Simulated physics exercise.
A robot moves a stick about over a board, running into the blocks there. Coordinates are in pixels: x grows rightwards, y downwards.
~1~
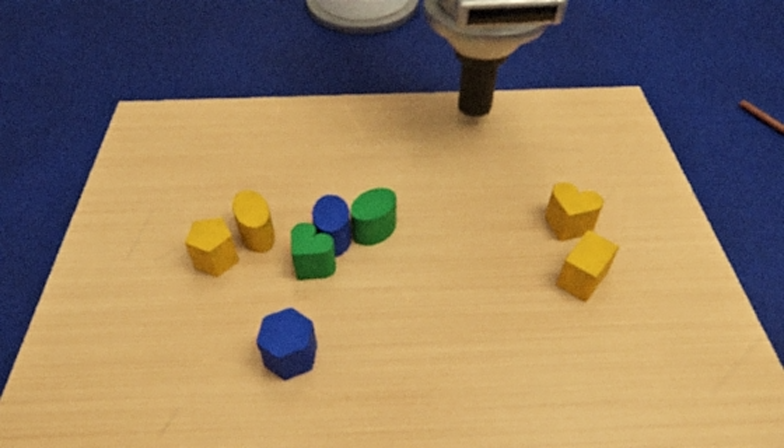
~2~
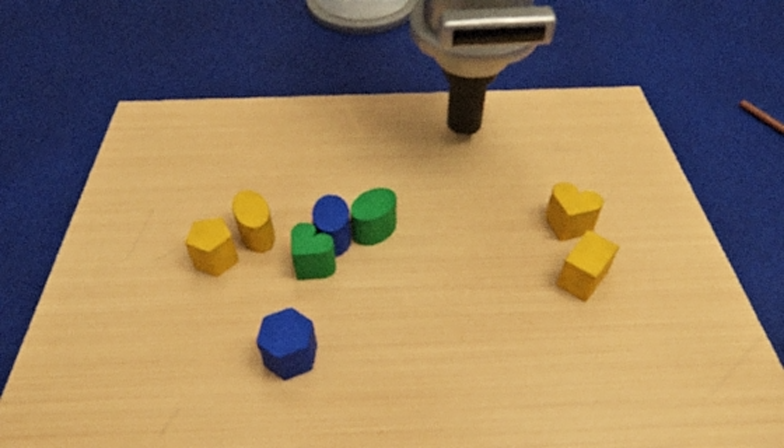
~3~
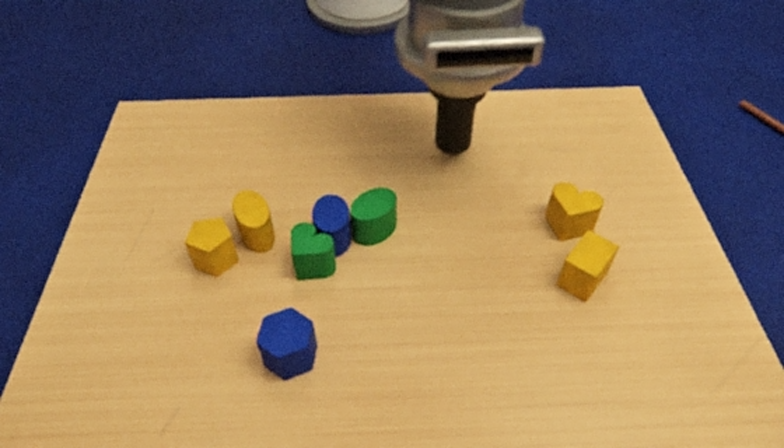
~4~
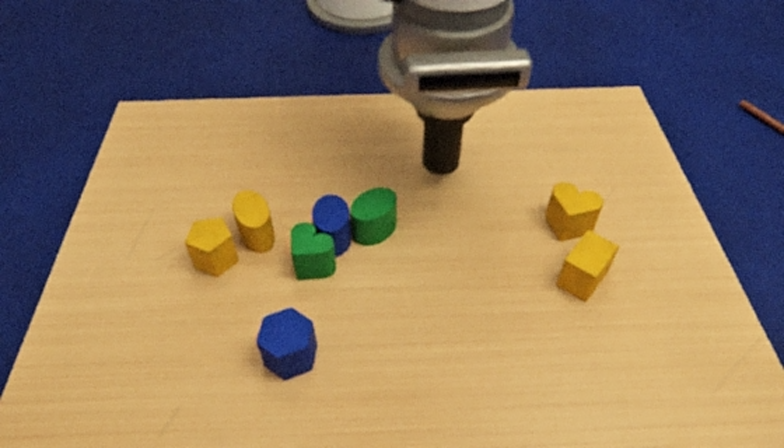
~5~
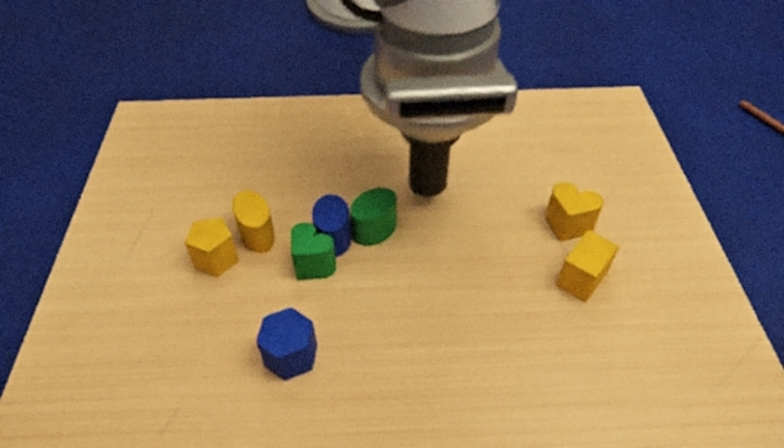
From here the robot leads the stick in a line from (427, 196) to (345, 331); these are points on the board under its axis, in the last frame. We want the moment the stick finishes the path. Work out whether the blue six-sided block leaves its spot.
It is not moved.
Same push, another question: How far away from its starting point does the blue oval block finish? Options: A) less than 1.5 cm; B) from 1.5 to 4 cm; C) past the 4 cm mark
It's B.
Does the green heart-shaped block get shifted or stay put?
Well, the green heart-shaped block shifts from its place.
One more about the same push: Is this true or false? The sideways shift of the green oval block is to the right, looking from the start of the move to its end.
The statement is correct.
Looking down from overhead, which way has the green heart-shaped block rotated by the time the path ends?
Twists anticlockwise.
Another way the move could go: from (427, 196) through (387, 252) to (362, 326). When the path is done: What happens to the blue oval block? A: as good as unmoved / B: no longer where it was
B (no longer where it was)
The first path, step by step. One third of the way, stick at (402, 223); green heart-shaped block at (298, 244), turned 25° anticlockwise; blue oval block at (310, 214); green oval block at (355, 215), turned 25° clockwise.
Two thirds of the way, stick at (374, 268); green heart-shaped block at (294, 245), turned 35° anticlockwise; blue oval block at (297, 210); green oval block at (336, 229), turned 85° clockwise.
At the end, stick at (344, 320); blue six-sided block still; green heart-shaped block at (294, 245), turned 35° anticlockwise; blue oval block at (297, 210); green oval block at (336, 229), turned 85° clockwise.
